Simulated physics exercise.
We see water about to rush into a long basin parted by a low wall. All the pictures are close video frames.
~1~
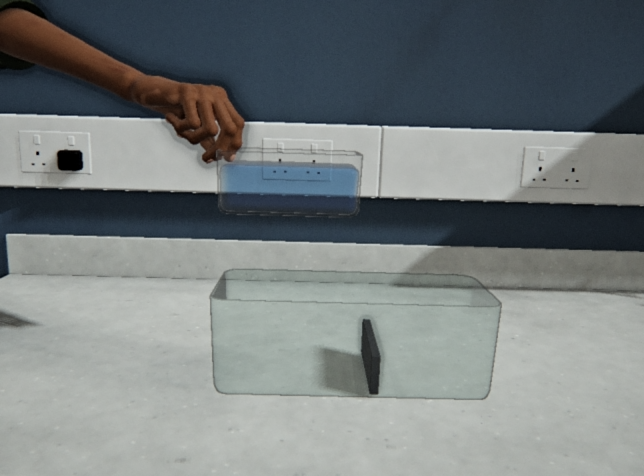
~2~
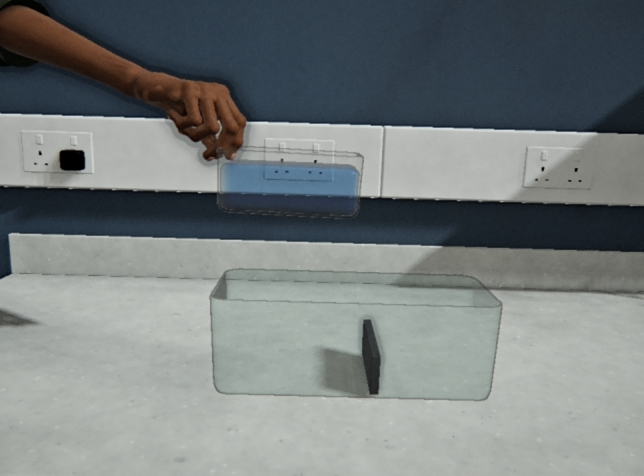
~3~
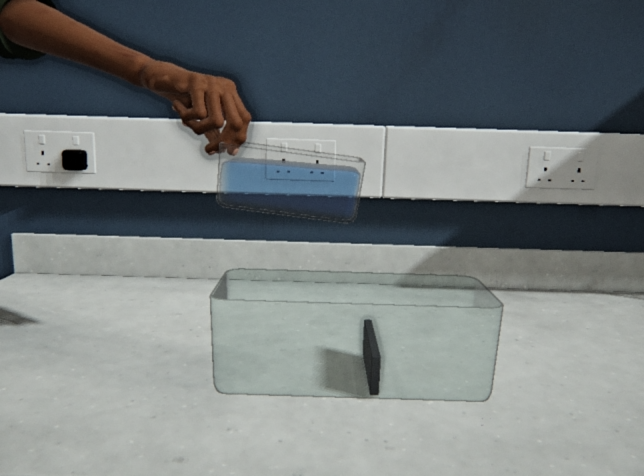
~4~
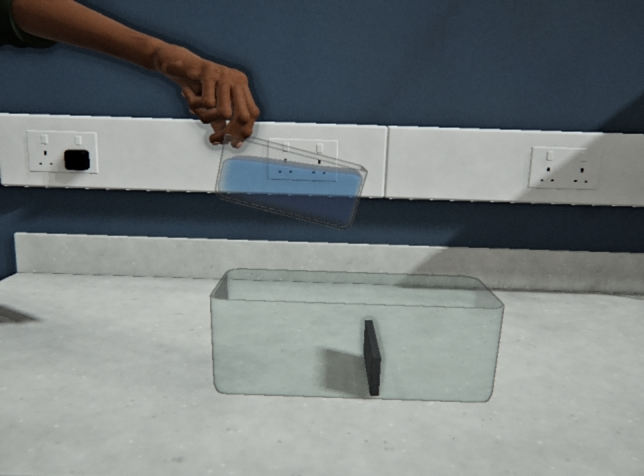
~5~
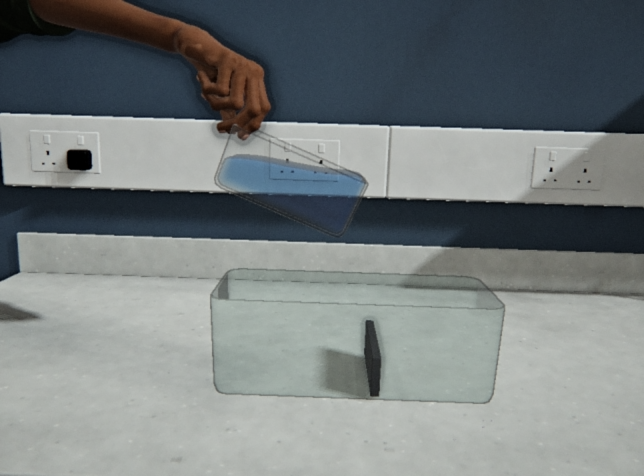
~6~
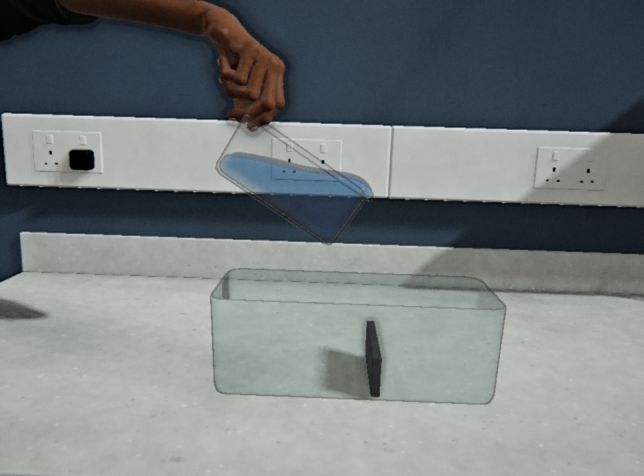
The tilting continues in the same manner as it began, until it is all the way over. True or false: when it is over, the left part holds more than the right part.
False.
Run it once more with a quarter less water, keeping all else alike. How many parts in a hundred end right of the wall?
It comes to near 60 per cent.
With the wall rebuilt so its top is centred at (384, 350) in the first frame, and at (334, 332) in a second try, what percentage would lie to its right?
It works out to around 45 per cent for the first and around 80 per cent for the second.
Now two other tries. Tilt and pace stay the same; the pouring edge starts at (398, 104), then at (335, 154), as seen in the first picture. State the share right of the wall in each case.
First place gives some 75 %, second place some 45 %.
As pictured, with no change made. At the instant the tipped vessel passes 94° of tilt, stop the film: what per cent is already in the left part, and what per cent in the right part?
The left part holds 0 percent and the right part 45 percent.
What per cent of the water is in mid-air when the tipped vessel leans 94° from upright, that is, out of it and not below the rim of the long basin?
Estimate: Some 40 per cent.
A moment on, the tilt is 94° and 15 per cent is still to pour, 0 is left of the wall and 43 right of it.
Next, the tilt is 108° and 2 per cent is still to pour, 23 is left of the wall and 57 right of it.
Then the tilt is 108° and 0 per cent is still to pour, 31 is left of the wall and 61 right of it.
Later the tilt is 108° and 0 per cent is still to pour, 34 is left of the wall and 58 right of it.
Finally, 34 per cent lies left of the wall, 58 right of it and 8 outside.
